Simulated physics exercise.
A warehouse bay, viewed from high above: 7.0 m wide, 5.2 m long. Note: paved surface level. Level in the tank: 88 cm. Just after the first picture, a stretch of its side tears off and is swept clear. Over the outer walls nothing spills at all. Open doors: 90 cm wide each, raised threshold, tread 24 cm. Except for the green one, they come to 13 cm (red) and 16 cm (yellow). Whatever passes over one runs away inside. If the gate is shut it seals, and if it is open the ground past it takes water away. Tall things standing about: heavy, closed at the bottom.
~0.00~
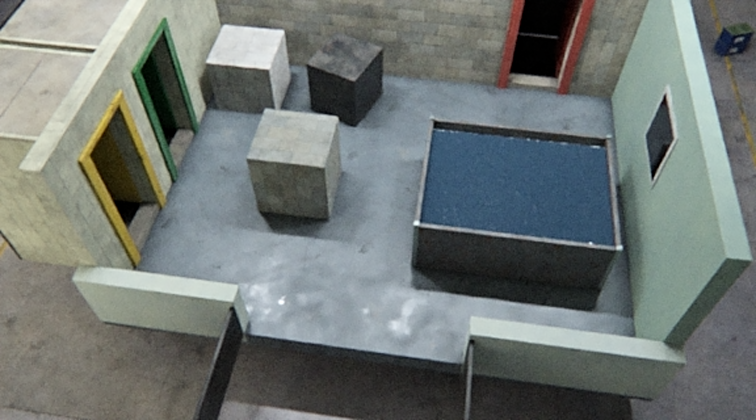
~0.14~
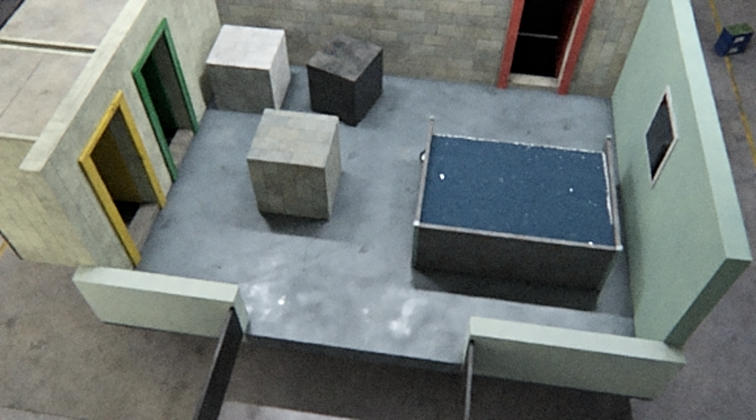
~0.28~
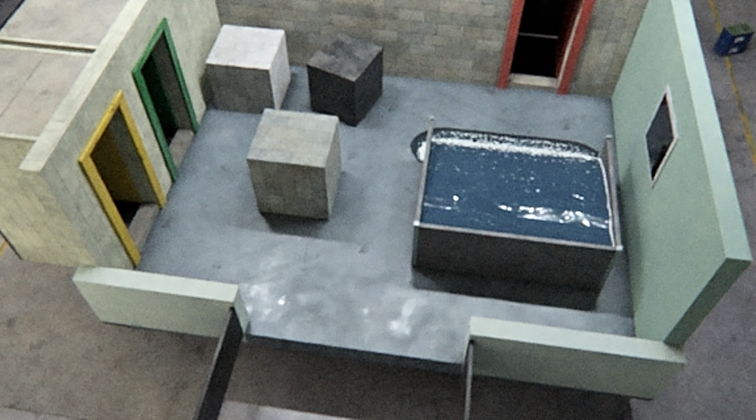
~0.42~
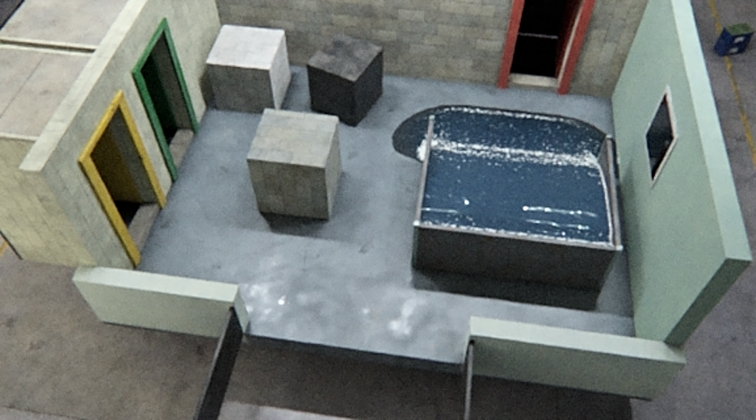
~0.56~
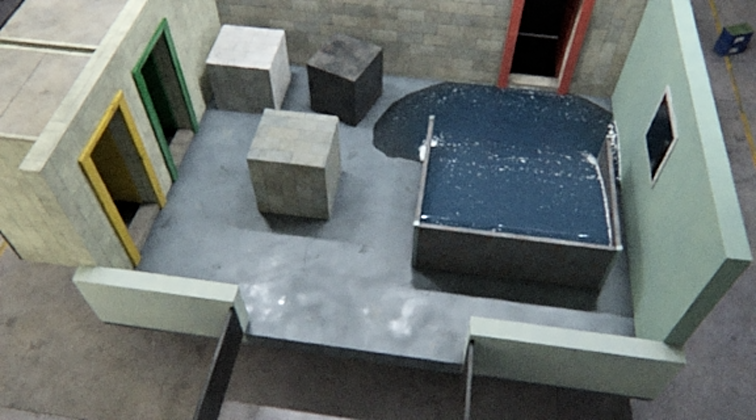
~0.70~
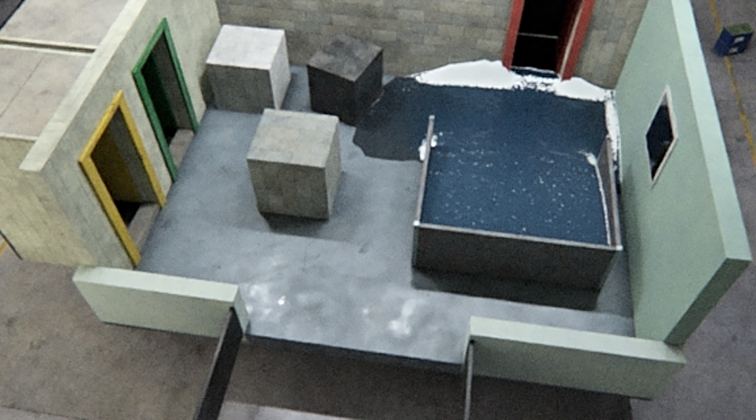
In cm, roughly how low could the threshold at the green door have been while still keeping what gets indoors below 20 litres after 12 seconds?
About 11 cm.
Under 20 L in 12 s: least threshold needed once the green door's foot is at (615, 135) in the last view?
Something near 34 cm.
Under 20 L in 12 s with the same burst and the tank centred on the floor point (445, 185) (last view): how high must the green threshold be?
That setup calls for roughly 10.5 cm.
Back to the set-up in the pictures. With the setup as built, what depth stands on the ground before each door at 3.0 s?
The red door has 31 cm, the yellow door 0 cm and the green door 6 cm.
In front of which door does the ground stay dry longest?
It's the yellow door.
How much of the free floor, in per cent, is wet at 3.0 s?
55 %.
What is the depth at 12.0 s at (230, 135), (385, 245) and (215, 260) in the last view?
Respectively 7 cm, 8 cm and 4 cm.
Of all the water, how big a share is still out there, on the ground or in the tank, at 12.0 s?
Share still there: Approx. 62 percent.
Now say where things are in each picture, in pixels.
The tank at (517, 182) is whole and still, 88 cm deep; the green door at (170, 109) is dry, in the first frame.
Water pours out on the far side and has run 0.3 m, to a hidden place; about 7 cm deep outside, 88 cm at the back, in the second frame.
The gap is on the far side, the front 0.7 m out at a hidden place; the back of the tank holds 87 cm, in the third frame.
The front is at (455, 108), 1.3 m from the gap on the far side; 4.3 m2 of floor is wet, 79 cm left at the back, in the fourth frame.
The front is at (461, 84), 2.0 m from the gap on the far side; 6.9 m2 of floor is wet, 74 cm left at the back, in the fifth frame.
Water pours out on the far side and has run 2.2 m, to (509, 74); about 14 cm deep outside, 73 cm at the back; 2.9 m in a straight line remain to the green door at (170, 109), in the sixth frame.
After 1.4 s water covers 30 % of the floor, deepest (64 cm) near (542, 97); it has not reached the green door.
After 3.0 s water covers 55 % of the floor, deepest (40 cm) near (379, 87); 6 cm at the green door, 0 litres in over its 13 cm threshold.
After 12.0 s water covers 95 % of the floor, deepest (12 cm) near (339, 166); 6 cm at the green door, 10 litres in over its 13 cm threshold.
At the green door as built, the water arrived by 2.9 s and peaked near 19 cm at 5.2 s.
Run again over the same 12 s with other heights there, 38 litres in over 9 cm, 12 litres over 12.5 cm. The limit of 20 litres is kept from about 11 cm up.
